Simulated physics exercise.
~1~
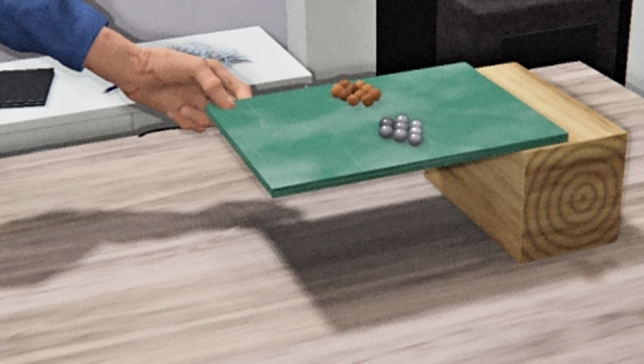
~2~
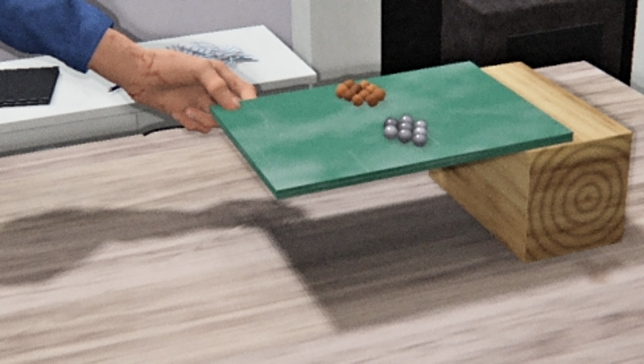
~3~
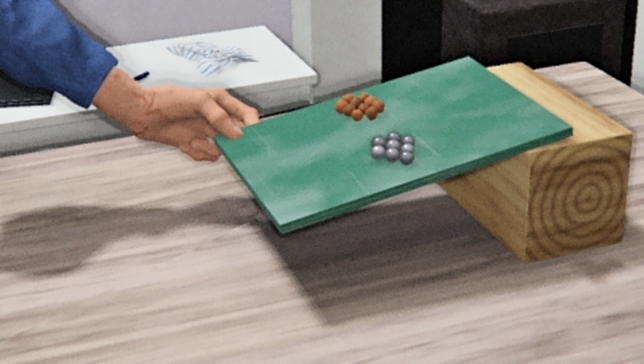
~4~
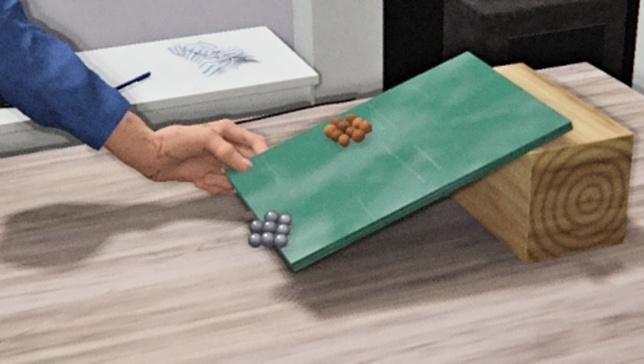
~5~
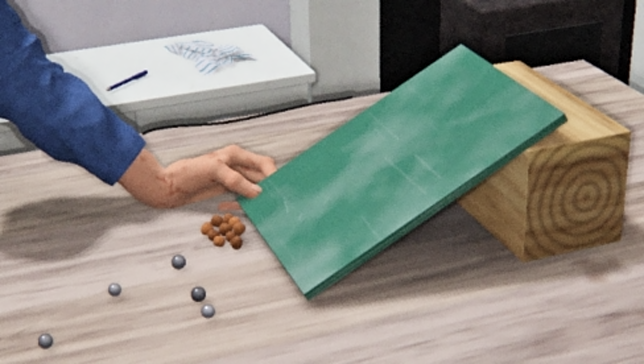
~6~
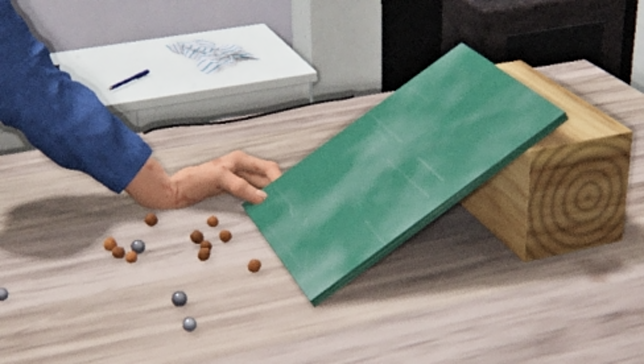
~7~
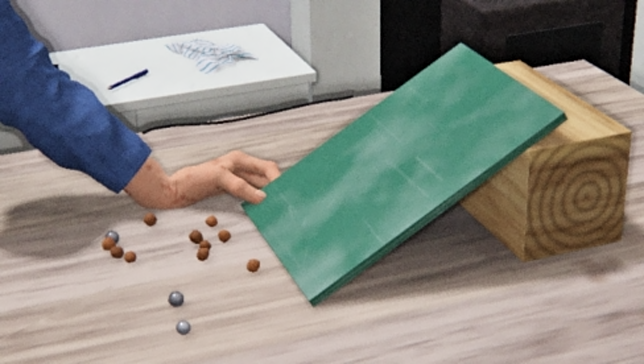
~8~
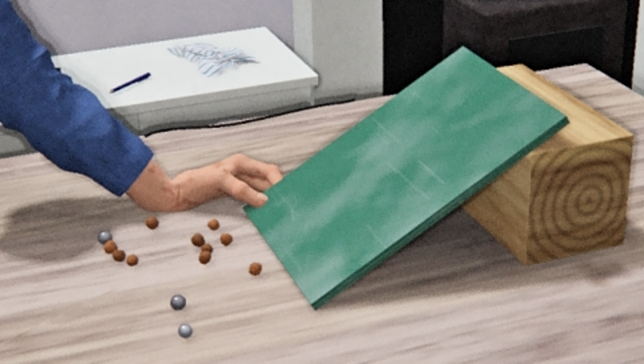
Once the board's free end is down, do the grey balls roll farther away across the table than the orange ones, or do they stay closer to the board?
The grey balls roll farther away. Some of them leave the view, while the orange ones come to rest scattered near the lowered end of the board.
A green board lowered by hand spills grey balls, then orange ones; the grey roll farther.
